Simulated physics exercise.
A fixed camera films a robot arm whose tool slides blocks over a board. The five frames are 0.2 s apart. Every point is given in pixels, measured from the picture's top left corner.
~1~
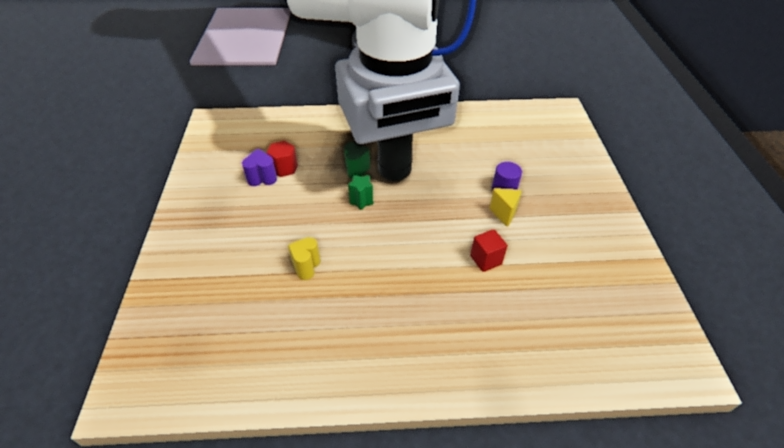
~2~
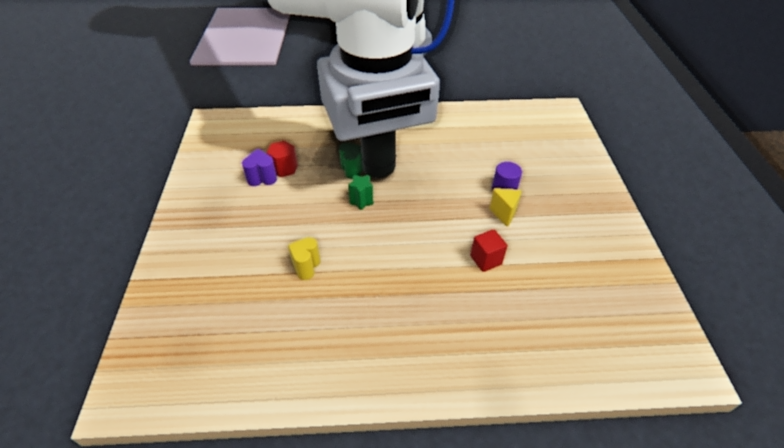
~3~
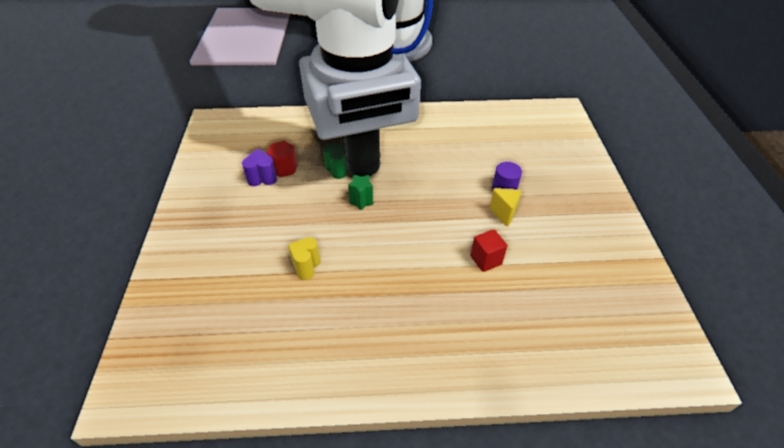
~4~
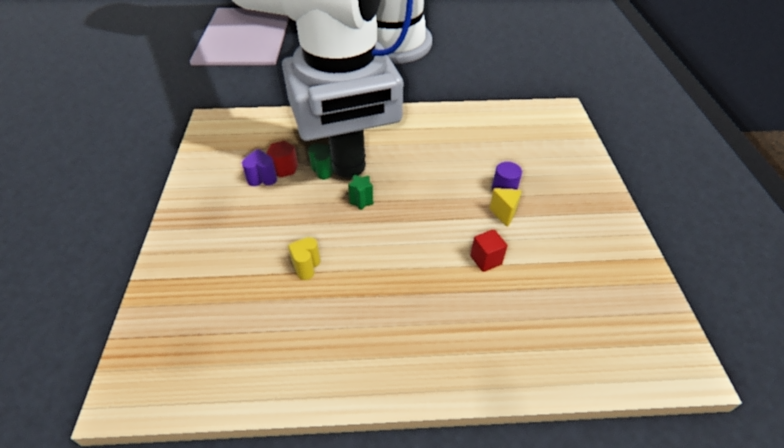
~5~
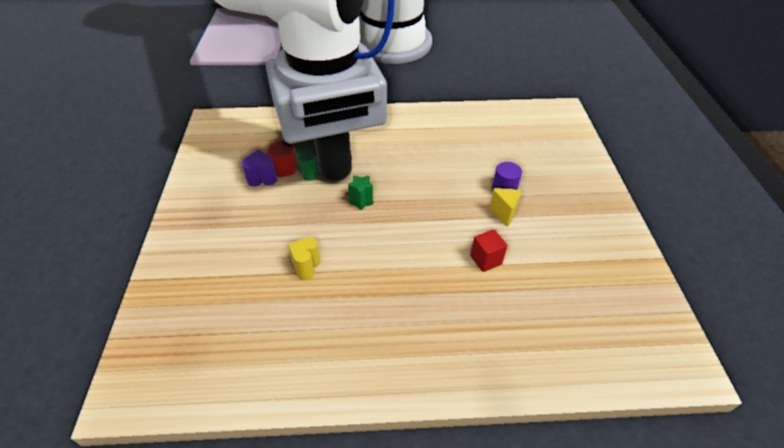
A robot arm moved left across the back of a wooden board, pushing a green block toward a red block and a purple one, while the other colored blocks around the board stayed put.
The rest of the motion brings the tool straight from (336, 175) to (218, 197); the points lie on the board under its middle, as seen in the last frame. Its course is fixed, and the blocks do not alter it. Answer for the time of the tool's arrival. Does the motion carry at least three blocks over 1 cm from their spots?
Yes.
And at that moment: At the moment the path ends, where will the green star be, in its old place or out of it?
Left where it is.
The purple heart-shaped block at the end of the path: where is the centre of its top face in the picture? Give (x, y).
Most likely (214, 157).
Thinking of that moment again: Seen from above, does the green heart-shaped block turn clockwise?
Yes, I think so.
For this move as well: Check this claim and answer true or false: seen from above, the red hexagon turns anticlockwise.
That is true.
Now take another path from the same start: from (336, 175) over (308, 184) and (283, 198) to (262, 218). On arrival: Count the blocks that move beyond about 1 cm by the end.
I expect two blocks to be moved by more than 1 cm.
On the path given first. One third of the way, tool (296, 177); purple heart-shaped block (255, 160); red hexagon (258, 139), turned 15° anticlockwise; green heart-shaped block (274, 148), turned 75° clockwise.
Two thirds of the way, tool (255, 185); purple heart-shaped block (229, 158), turned 40° clockwise; red hexagon (256, 134), turned 20° anticlockwise; green heart-shaped block (258, 152).
At the end, tool (215, 192); purple heart-shaped block (214, 157), turned 110° clockwise; red hexagon (256, 134), turned 20° anticlockwise; green heart-shaped block (258, 152), turned 160° clockwise; green star in place.
